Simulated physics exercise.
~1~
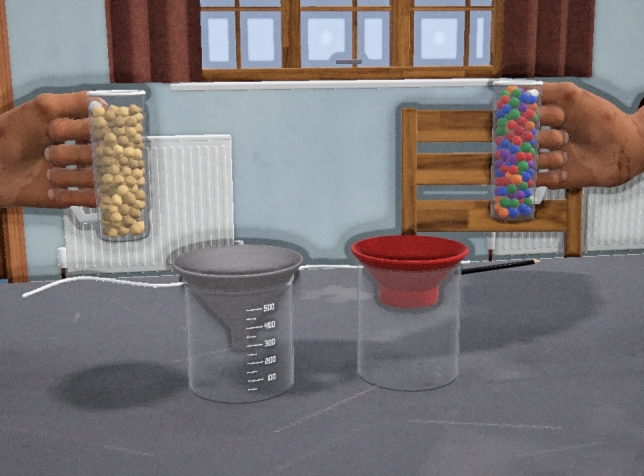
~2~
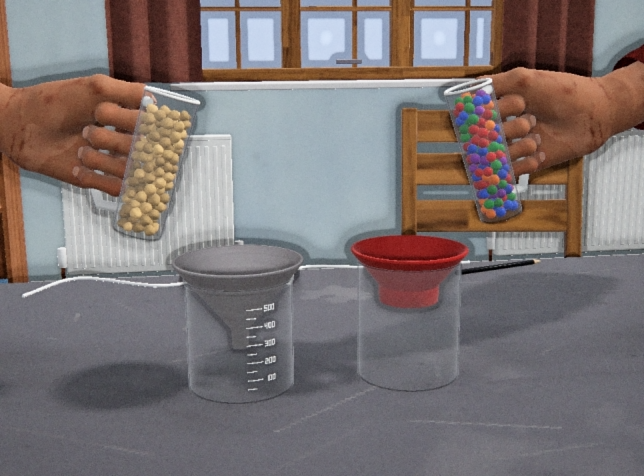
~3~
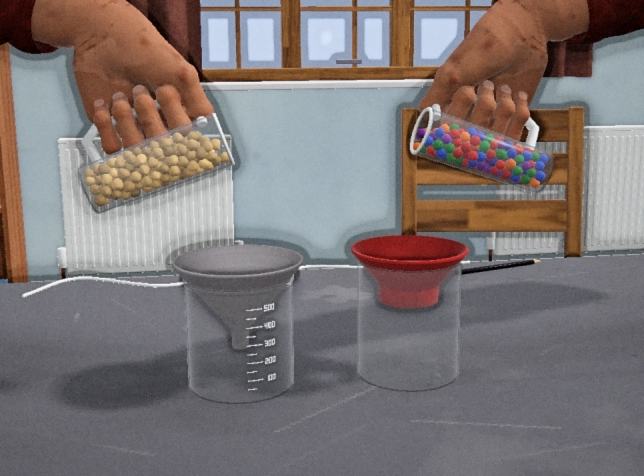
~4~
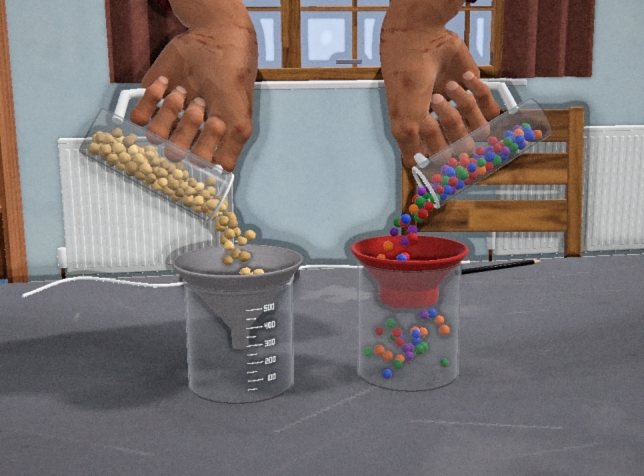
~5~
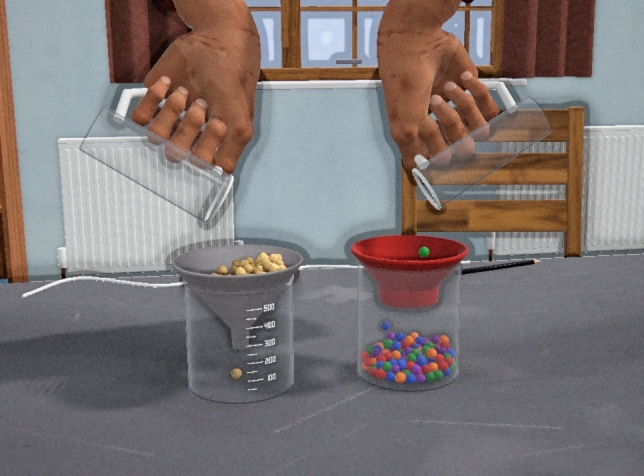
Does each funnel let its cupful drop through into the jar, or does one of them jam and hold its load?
One of them jams. The grey funnel on the left holds nearly all of its tan pieces, while the red funnel on the right lets its colourful balls through.
